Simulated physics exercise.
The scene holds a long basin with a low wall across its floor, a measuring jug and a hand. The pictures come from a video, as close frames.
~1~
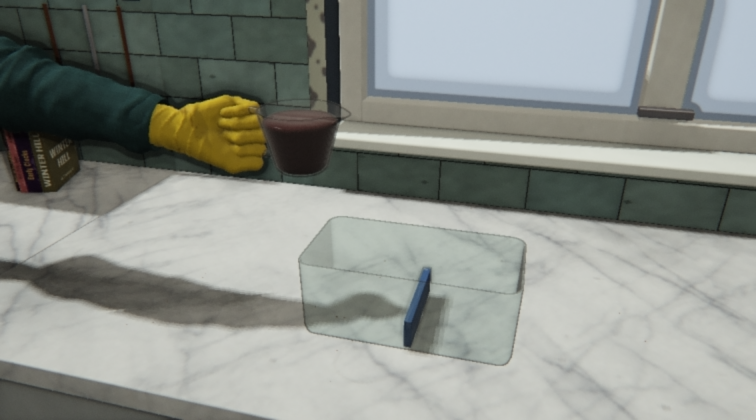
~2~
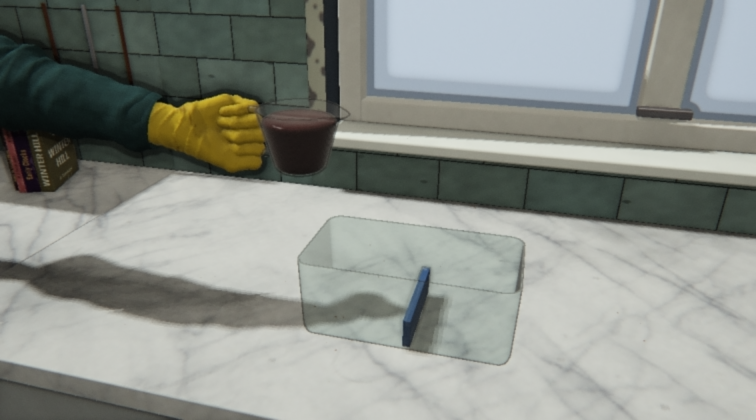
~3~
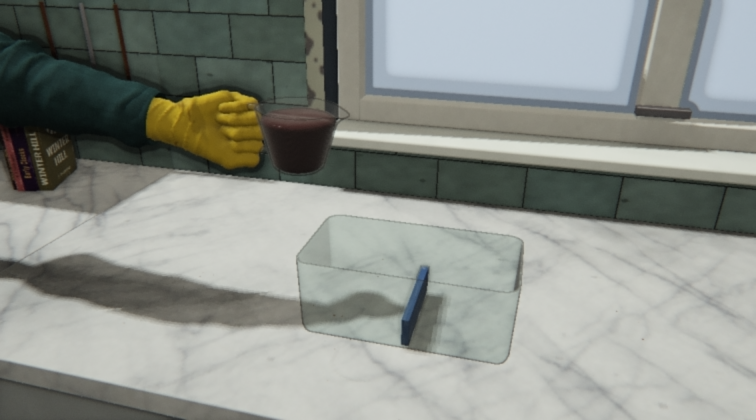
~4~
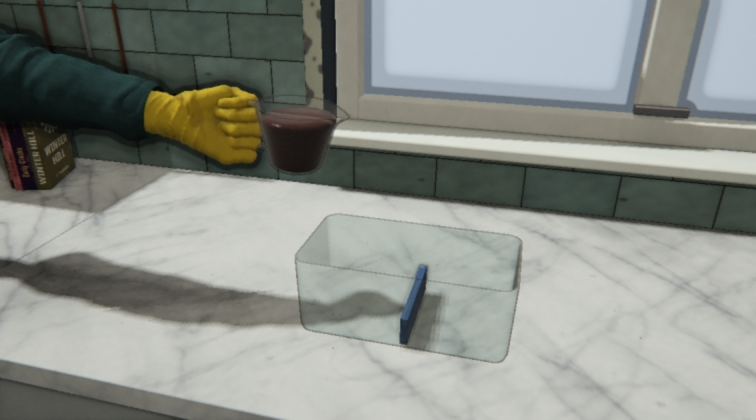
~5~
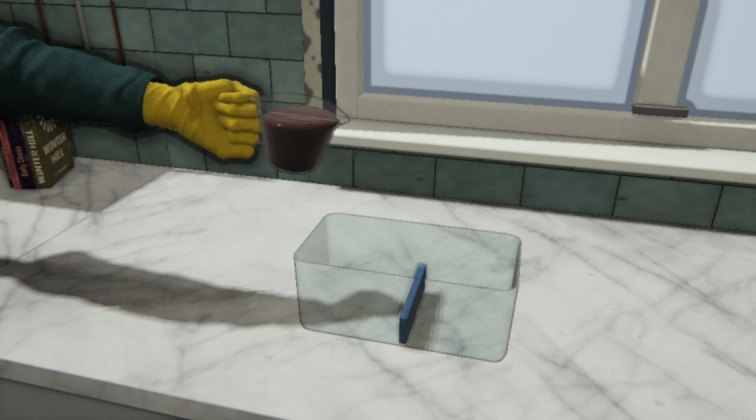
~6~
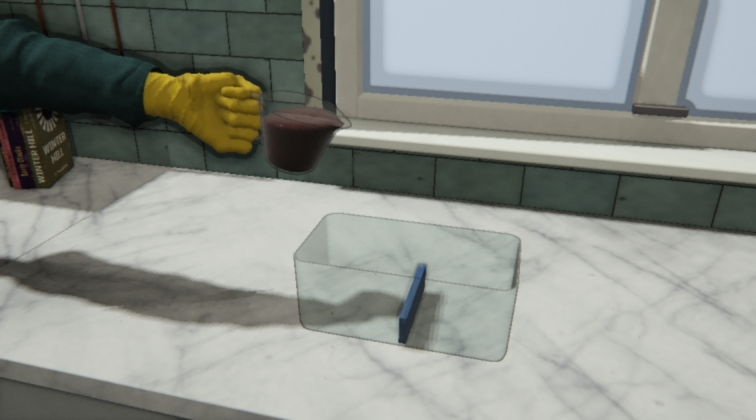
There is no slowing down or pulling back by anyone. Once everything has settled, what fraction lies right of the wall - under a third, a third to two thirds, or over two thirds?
I predict a little ends up right of the wall, short of one third.
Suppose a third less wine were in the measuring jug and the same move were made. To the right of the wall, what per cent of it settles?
5 per cent.
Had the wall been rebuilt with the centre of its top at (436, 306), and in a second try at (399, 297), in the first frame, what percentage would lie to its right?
10 % and 30 %, roughly.
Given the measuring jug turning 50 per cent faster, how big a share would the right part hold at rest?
Roughly 5 percent.
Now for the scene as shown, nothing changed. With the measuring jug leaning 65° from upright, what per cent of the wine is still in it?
60 %.
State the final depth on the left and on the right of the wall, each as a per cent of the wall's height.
The left side ends up close to 40, the right side close to 0.
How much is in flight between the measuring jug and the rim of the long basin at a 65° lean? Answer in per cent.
I'd reckon some 25 per cent.
A moment on, the measuring jug is tipped part way and 60 per cent is still to pour, 13 is left of the wall and 0 right of it.
Next, the measuring jug is tipped on its side and 11 per cent is still to pour, 73 is left of the wall and 1 right of it.
Then the measuring jug is tipped on its side and 0 per cent is still to pour, 93 is left of the wall and 4 right of it.
Later the measuring jug is tipped on its side and 0 per cent is still to pour, 94 is left of the wall and 5 right of it.
Finally, 94 per cent lies left of the wall, 4 right of it and 2 outside.
